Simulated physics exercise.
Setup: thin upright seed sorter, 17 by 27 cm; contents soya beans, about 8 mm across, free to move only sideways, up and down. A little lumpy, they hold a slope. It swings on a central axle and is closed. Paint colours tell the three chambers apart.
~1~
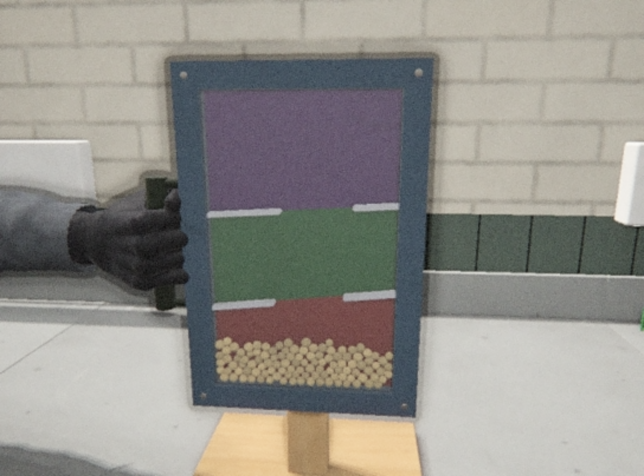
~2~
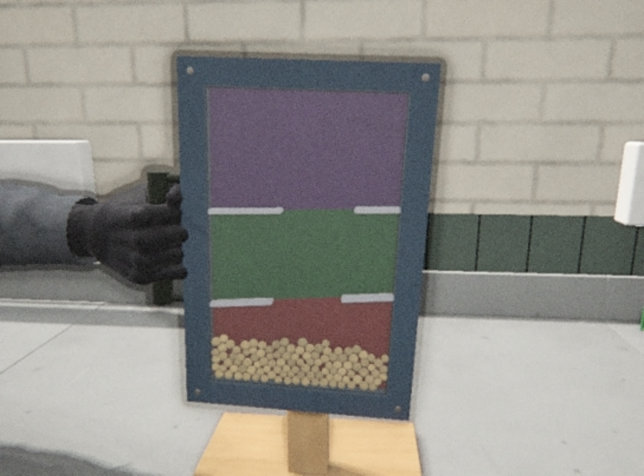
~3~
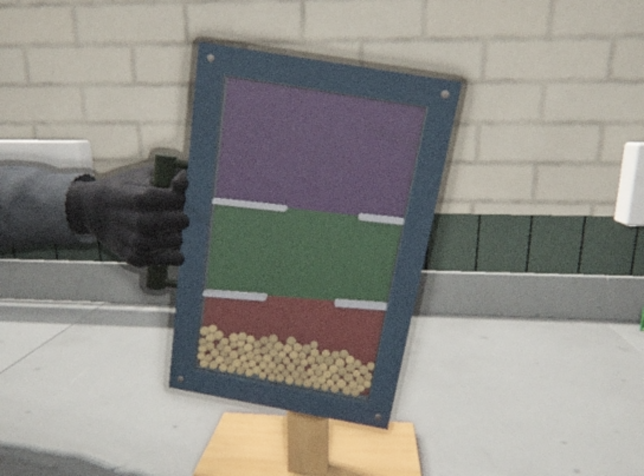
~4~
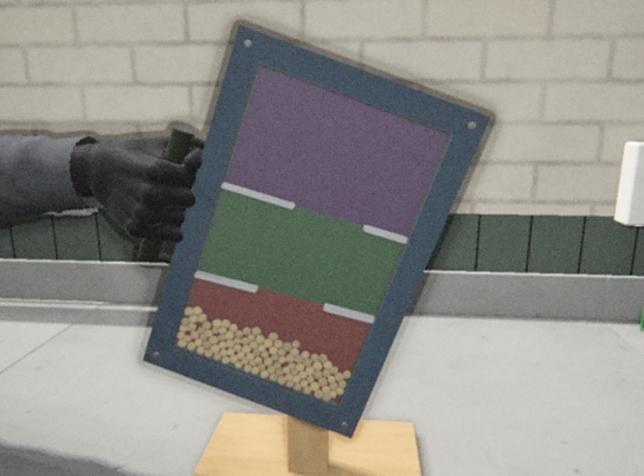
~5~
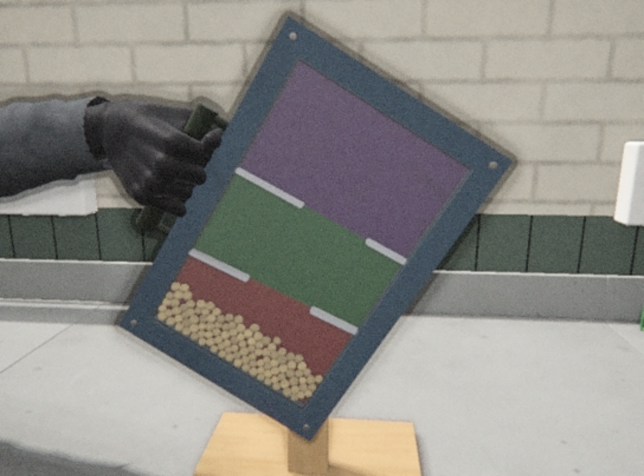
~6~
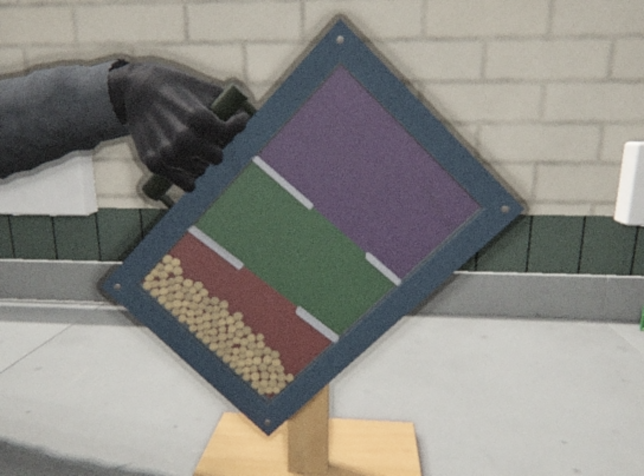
A black-gloved hand gripped the side of an upright framed panel and turned it clockwise, slowly at first, to a steep slant, while the pale beans stayed heaped in the red bottom section.
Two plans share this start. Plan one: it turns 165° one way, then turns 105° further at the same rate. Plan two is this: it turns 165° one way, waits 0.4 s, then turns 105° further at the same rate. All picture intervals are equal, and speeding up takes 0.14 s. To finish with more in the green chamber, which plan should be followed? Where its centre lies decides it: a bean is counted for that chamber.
It is the earlier plan.
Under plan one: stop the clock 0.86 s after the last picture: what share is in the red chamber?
The share there is some 35 per cent.
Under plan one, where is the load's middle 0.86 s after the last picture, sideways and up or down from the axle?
I'd put it near 2 centimetres to the left and 3 centimetres below.
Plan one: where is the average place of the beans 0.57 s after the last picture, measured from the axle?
5 cm left, 3 cm above.
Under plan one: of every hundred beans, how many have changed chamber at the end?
75 per cent.
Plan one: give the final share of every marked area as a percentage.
The red chamber ends with 25 percent, the purple chamber with 50 percent and the green chamber with 25 percent.
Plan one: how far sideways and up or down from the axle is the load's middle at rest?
It lies close to 2 centimetres left and 7 centimetres below.
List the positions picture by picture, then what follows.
In the first frame, level; about 110 beans; load centre (302, 365); top bean (306, 343); red (307, 341), purple (300, 151), green (301, 255).
In the second frame, turned 2° clockwise; load centre (297, 364); top bean (224, 339).
In the third frame, turned 9° clockwise; load centre (283, 362); top bean (213, 329); wall ends (202, 292) to (264, 297), (337, 303) to (389, 307), (211, 201) to (284, 209), (361, 217) to (406, 222).
In the fourth frame, turned 20° clockwise; load centre (262, 356); top bean (198, 311).
In the fifth frame, turned 32° clockwise; load centre (239, 344); top bean (176, 287).
In the sixth frame, turned 44° clockwise; load centre (219, 329); top bean (167, 260); red (238, 315), purple (368, 178), green (295, 251).
Plan one. 0.57 s after the last picture, it stands 165° clockwise; the beans' middle is 5 cm left of and 3 cm above the centre; red 60 %, purple 15 %, green 25 %.
Then, 0.86 s after the last picture, it has come round 218° clockwise; the beans' middle is 2 cm left of and 3 cm below the centre; red 35 %, purple 50 %, green 15 %.
Then, 1.15 s after the last picture, it has come round 270° clockwise; the beans' middle is 3 cm left of and 6 cm below the centre; red 25 %, purple 50 %, green 25 %.
At rest 1.8 s after the last picture, it has come round 270° clockwise; red 25 %, purple 50 %, green 25 %.
Plan two would end with red 20 %, purple 70 %, green 10 %.
